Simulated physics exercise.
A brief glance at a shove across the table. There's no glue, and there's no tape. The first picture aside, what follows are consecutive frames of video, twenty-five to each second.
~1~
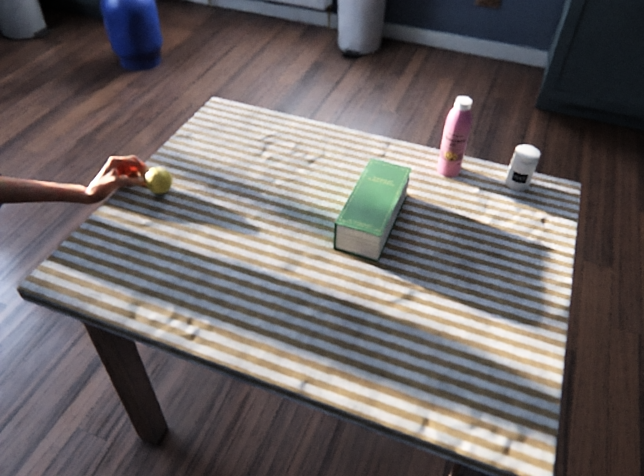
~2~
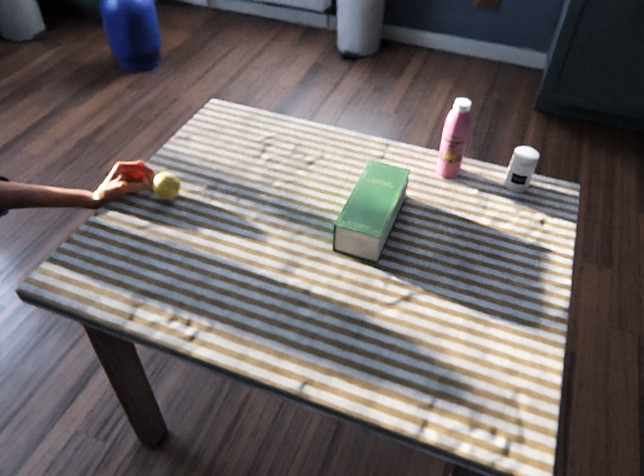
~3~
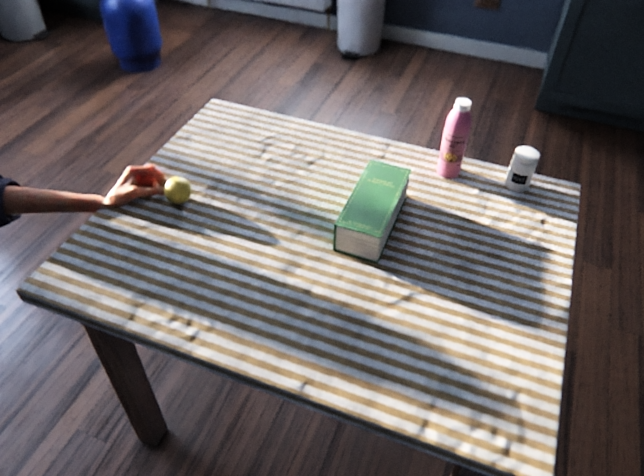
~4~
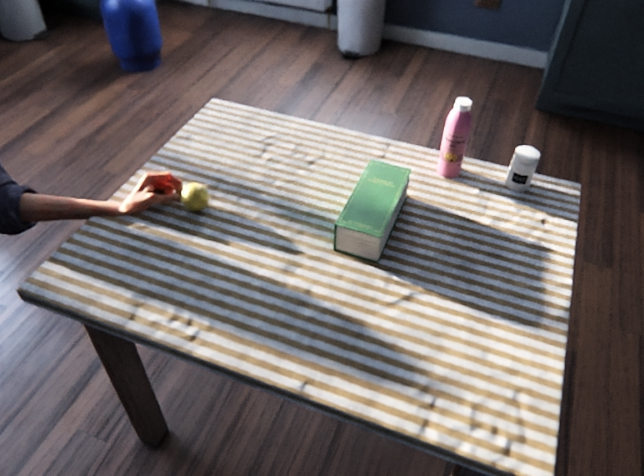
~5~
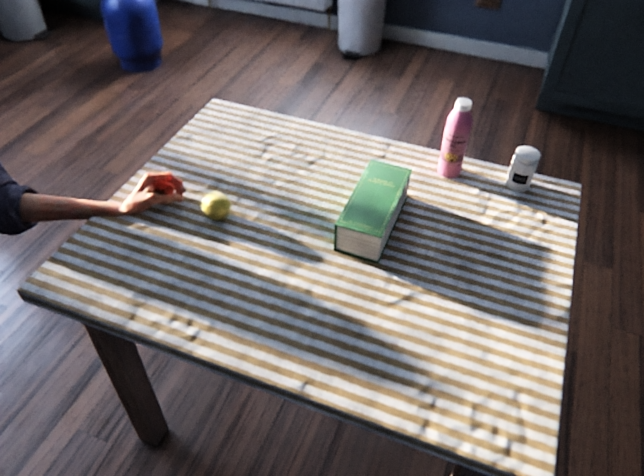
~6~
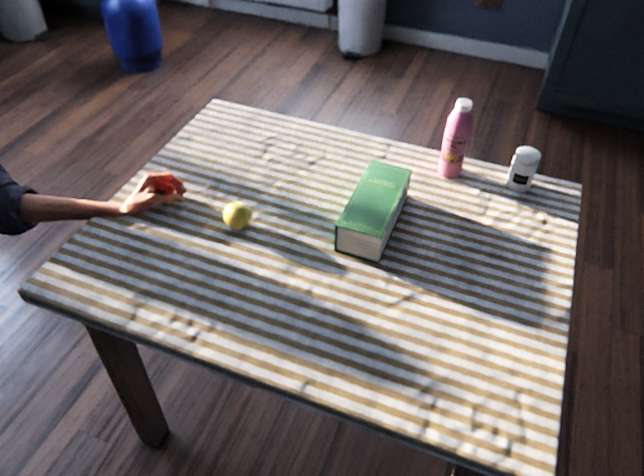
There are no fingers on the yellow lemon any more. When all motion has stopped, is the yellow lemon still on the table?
It passes the edge.
Then, 0.30 s on from there, yellow lemon shifted well along near (416, 290).
Then, 0.60 s on from there, yellow lemon now off the table.
Then, 0.90 s on from there, things are still on the move.
In the end, off the table, yellow lemon.
